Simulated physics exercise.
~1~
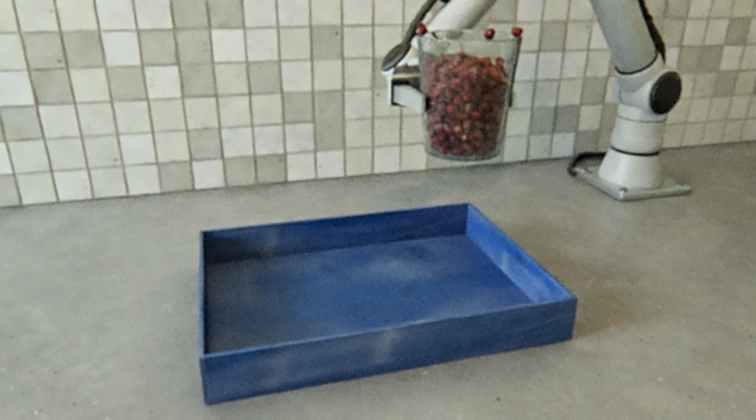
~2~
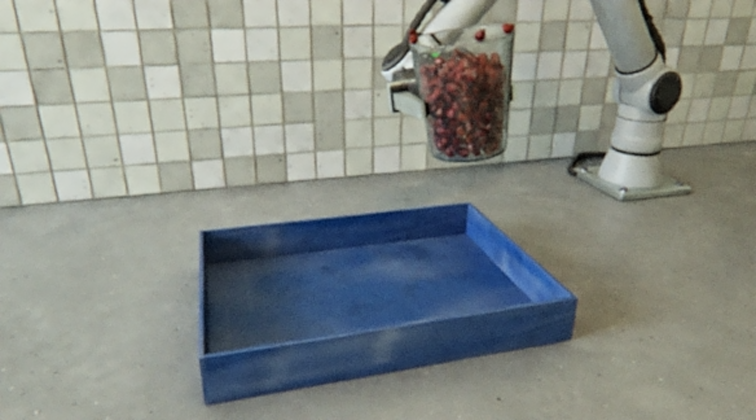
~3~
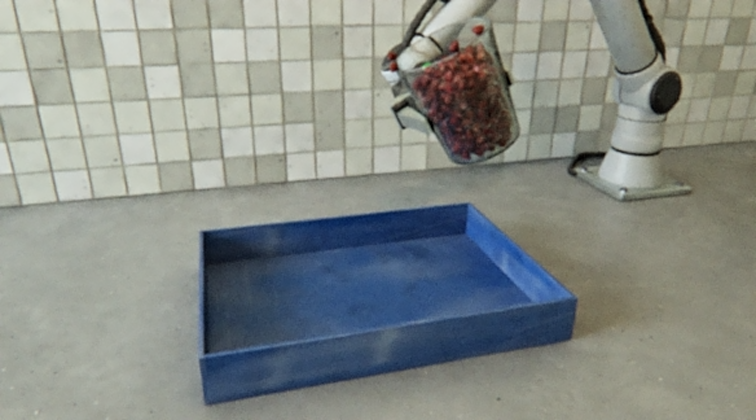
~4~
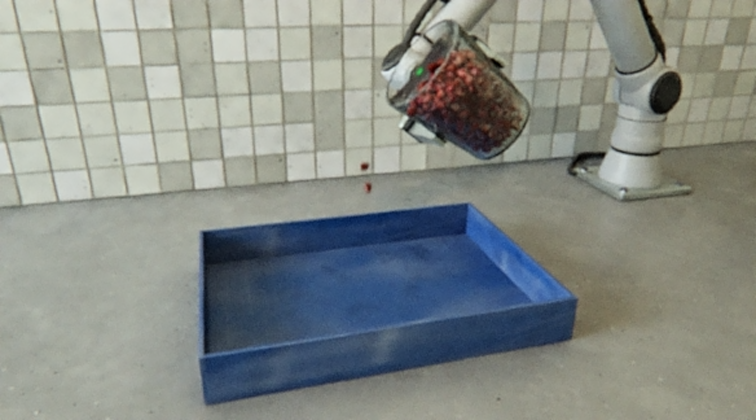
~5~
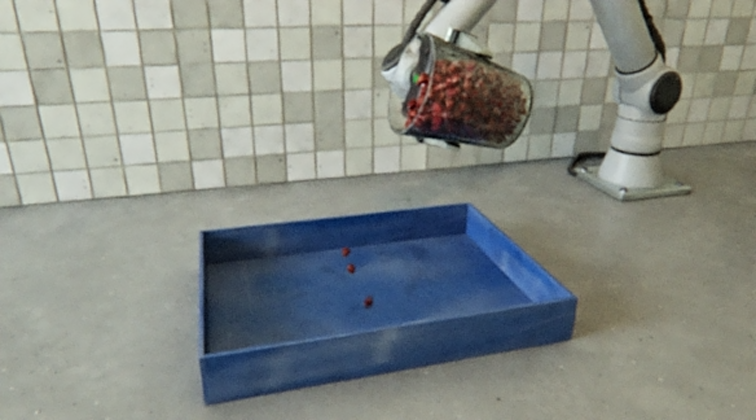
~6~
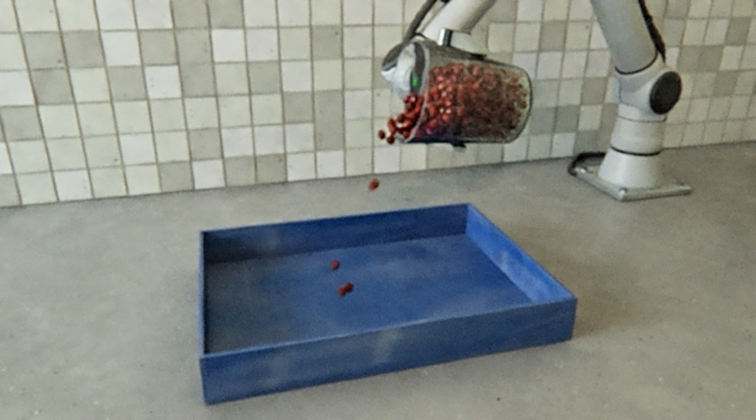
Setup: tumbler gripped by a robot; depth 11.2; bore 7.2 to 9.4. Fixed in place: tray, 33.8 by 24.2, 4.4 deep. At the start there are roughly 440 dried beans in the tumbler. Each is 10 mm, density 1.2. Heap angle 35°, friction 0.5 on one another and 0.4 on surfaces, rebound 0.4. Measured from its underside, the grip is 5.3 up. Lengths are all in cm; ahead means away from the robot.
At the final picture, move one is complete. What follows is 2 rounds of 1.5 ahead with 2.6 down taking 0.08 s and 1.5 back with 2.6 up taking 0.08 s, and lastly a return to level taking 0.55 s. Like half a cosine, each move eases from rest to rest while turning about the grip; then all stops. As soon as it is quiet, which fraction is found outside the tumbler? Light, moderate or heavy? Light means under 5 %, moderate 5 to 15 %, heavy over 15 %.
Heavy.
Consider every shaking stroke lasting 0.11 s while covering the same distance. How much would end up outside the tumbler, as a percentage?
In that case some 10 per cent.
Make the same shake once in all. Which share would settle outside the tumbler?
About 10 per cent, then.
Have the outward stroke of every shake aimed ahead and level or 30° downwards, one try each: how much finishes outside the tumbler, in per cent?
It comes to around 65 per cent on the first try and around 35 per cent on the second.
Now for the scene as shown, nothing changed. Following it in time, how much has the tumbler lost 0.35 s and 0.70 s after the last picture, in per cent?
Estimates in order: Close to 10, close to 25.
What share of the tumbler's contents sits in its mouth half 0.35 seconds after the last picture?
Around 50 percent.
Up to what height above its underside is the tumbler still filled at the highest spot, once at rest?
I'd put it at close to 10.5 centimetres.
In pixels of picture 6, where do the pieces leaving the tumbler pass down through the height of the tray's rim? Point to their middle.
They come through centred close to (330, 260).
Then, 0.35 s after the last picture, tilted 79° forward, highest piece 24 above the table; 383 in the tumbler, 34 in the tray, 19 in flight or on a rim.
Then, 0.70 s after the last picture, tilted 18° forward, highest piece 26 above the table; 337 in the tumbler, 99 in the tray.
Then, 1.07 s after the last picture, level, highest piece 26 above the table; 337 in the tumbler, 99 in the tray.
Then, 2.12 s after the last picture, level, highest piece 26 above the table; 337 in the tumbler, 99 in the tray.
Final count, 337 in the tumbler, 99 in the tray. That is 23 % outside the tumbler.
